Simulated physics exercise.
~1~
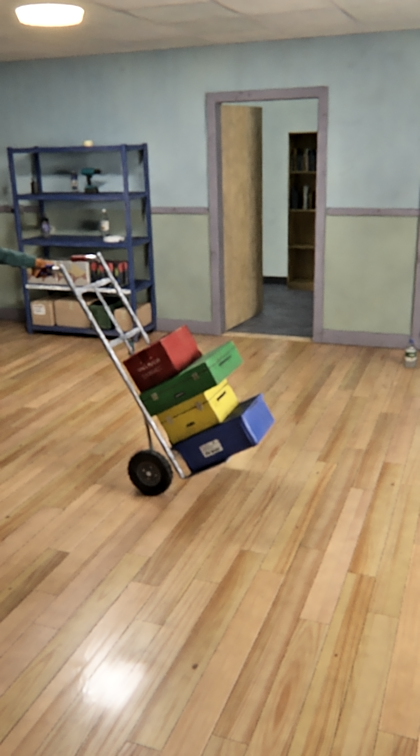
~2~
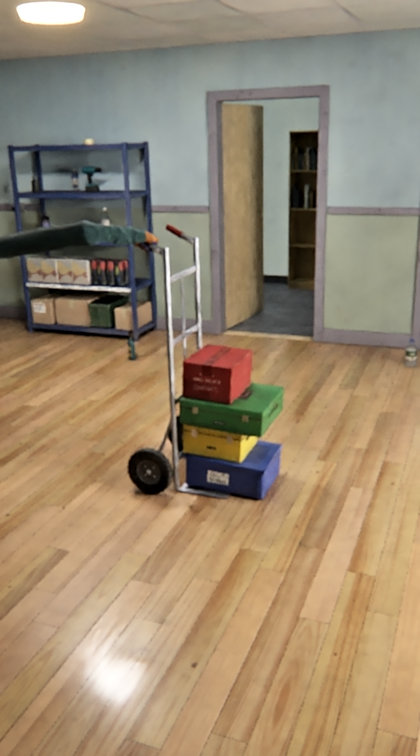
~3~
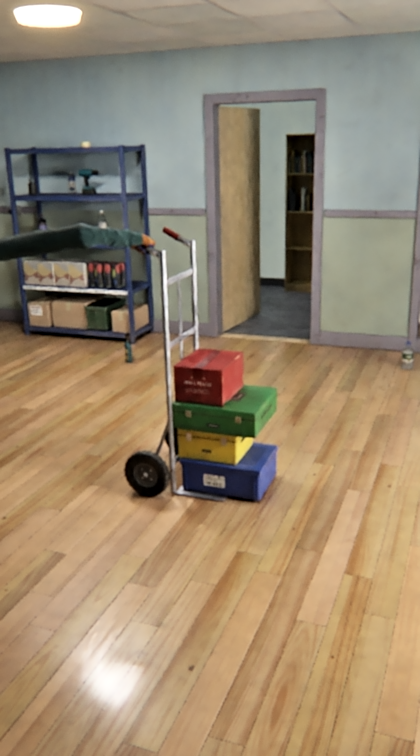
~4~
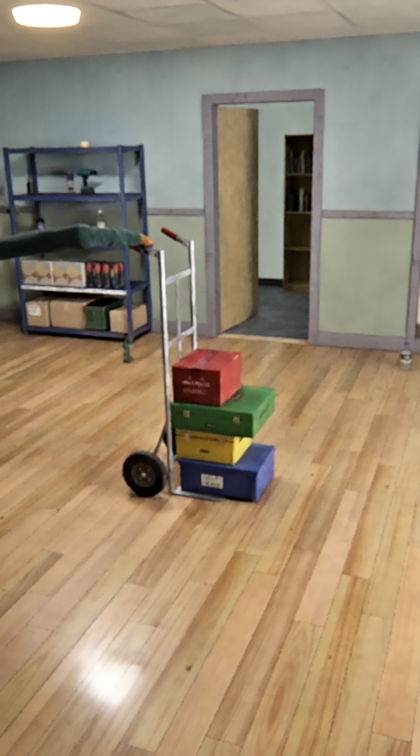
Hand truck held by a green-sleeved arm swinging from a backward lean to upright, its four stacked coloured boxes staying in place.
